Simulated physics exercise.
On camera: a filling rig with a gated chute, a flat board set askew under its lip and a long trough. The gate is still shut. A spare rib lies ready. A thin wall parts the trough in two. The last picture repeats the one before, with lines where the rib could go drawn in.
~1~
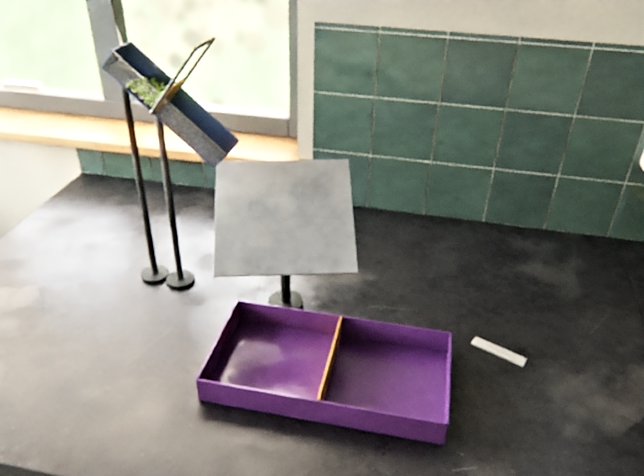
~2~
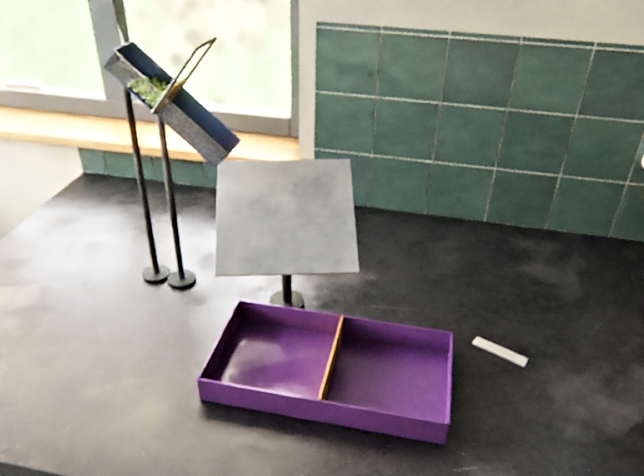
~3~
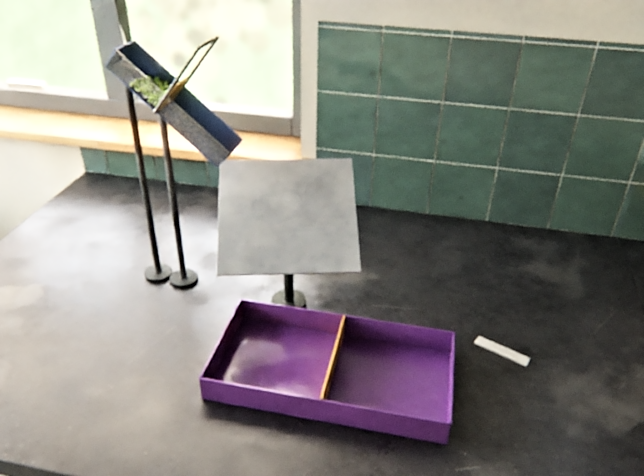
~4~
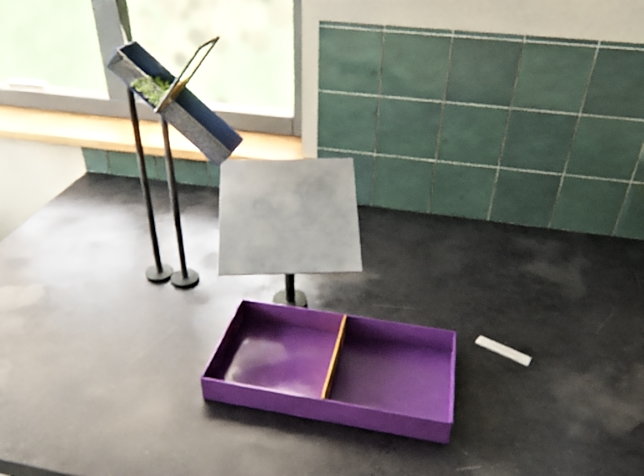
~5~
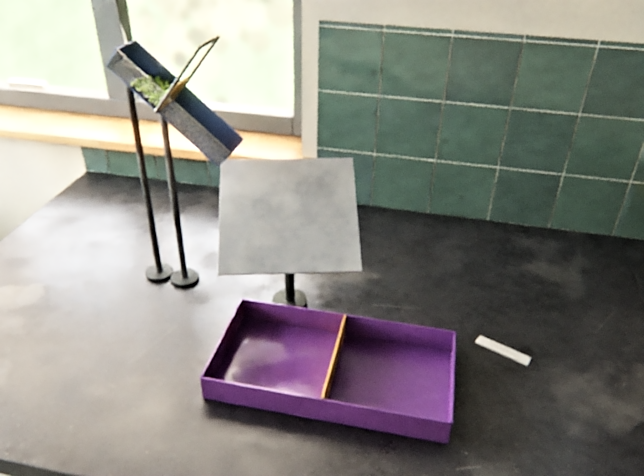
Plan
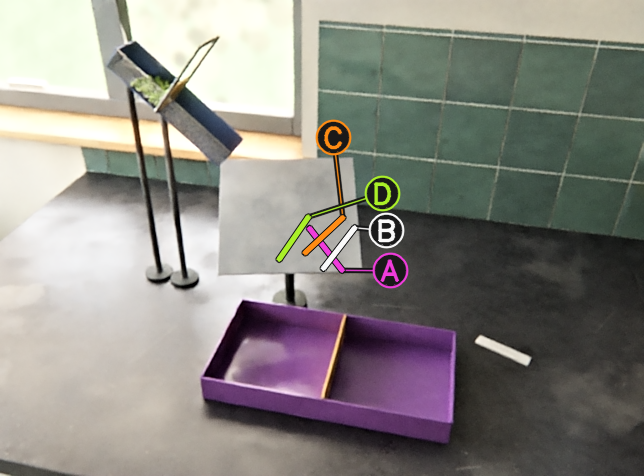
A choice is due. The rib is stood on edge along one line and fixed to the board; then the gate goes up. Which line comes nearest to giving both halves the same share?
Take A.
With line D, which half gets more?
More lands on the left.
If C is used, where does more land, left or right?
Left.
On the marked copy, line A from (309, 228) to (342, 270); line B from (354, 227) to (323, 268); line C from (342, 217) to (305, 252); line D from (308, 216) to (279, 259).
With A, of what is caught, roughly half in the left half, roughly half in the right.
With B, of what is caught, the larger part in the left half, about a tenth in the right.
With C, of what is caught, almost all in the left half, just a few in the right.
With D, of what is caught, every piece in the left half, not one piece in the right.
